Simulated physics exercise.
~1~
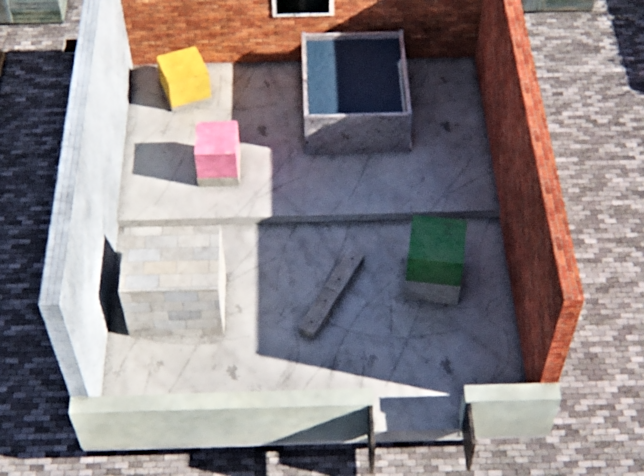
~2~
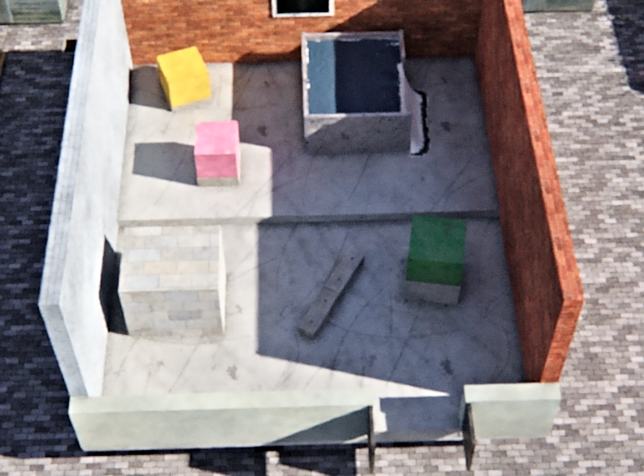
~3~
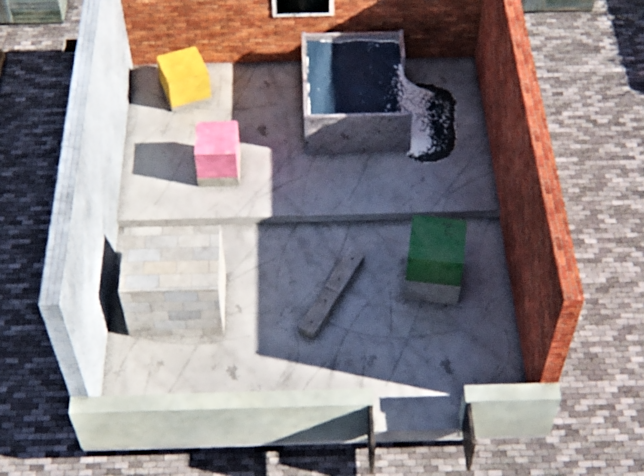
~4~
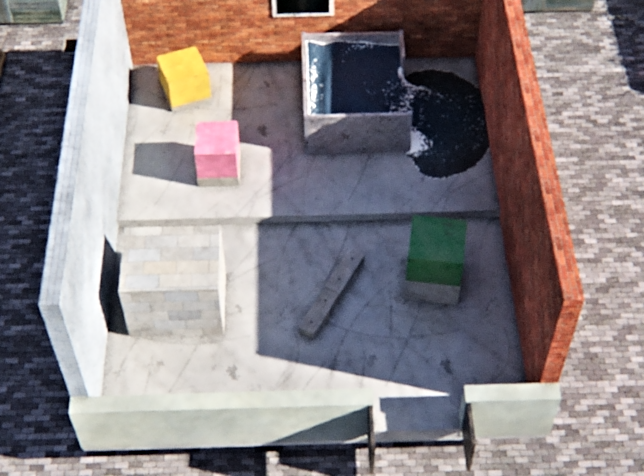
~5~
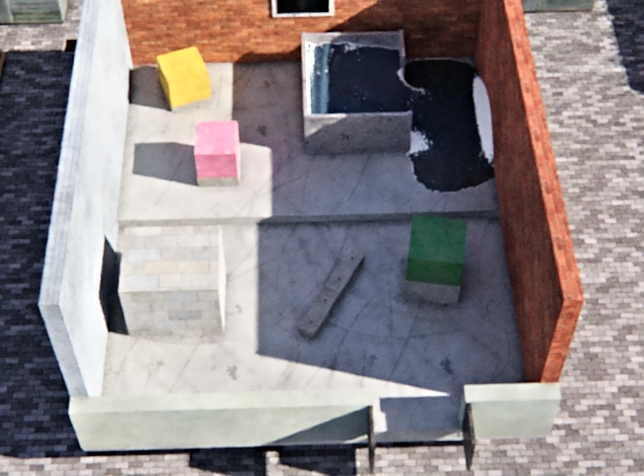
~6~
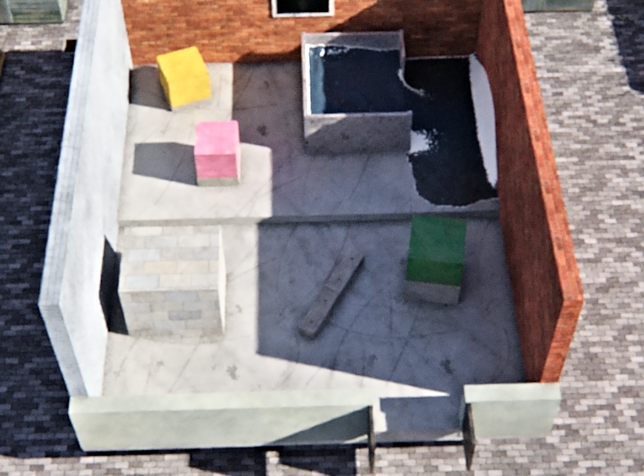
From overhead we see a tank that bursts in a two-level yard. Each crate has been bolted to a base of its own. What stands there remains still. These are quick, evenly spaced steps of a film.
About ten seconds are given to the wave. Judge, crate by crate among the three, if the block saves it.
My prediction: Pink crate: Dry; green crate: Dry; yellow crate: Wet.
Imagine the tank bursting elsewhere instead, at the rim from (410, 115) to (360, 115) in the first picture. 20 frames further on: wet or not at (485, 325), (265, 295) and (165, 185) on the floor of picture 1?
Soaked, soaked, untouched.
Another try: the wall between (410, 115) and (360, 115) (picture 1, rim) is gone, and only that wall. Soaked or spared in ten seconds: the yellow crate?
Note: Yellow crate is never reached.
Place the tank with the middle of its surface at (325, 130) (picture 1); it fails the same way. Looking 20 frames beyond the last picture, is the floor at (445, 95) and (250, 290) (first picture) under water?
The first spot is wetted, while the second is not reached.
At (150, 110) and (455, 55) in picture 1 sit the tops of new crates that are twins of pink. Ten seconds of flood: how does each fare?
Crate one: Stays clear. Crate two: Is inundated.
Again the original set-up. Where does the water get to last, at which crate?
It's the one in pink.
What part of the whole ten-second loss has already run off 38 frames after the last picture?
Share gone by then: About 55 %.
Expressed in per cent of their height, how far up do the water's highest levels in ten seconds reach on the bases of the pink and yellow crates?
30 and 200 %, roughly.
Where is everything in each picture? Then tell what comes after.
The first picture shows the tank at (355, 77) is whole and still.
In the second picture, the front is at (412, 154), out from the gap at (403, 108).
In the third picture, the front is at (439, 156), out from the gap at (403, 110).
In the fourth picture, the front is at (481, 96), out from the gap at (403, 111).
In the fifth picture, the front is at (494, 172), out from the gap at (403, 111).
In the sixth picture, the front is at (498, 195), out from the gap at (403, 111).
A moment on, water covers 15 % of the floor; the pink crate not reached, the green crate water round its plinth, the yellow crate not reached.
Next, water covers 25 % of the floor; the pink crate not reached, the green crate water round its plinth, the yellow crate not reached.
Then, water covers 45 % of the floor; the pink crate not reached, the green crate water round its plinth, the yellow crate water round its plinth.
Later, water covers 80 % of the floor; the pink crate water round its plinth, the green crate water round its plinth, the yellow crate water round its plinth.
In the end, water covers 85 % of the floor; the pink crate stayed above the water, the green crate stayed above the water, the yellow crate was topped.
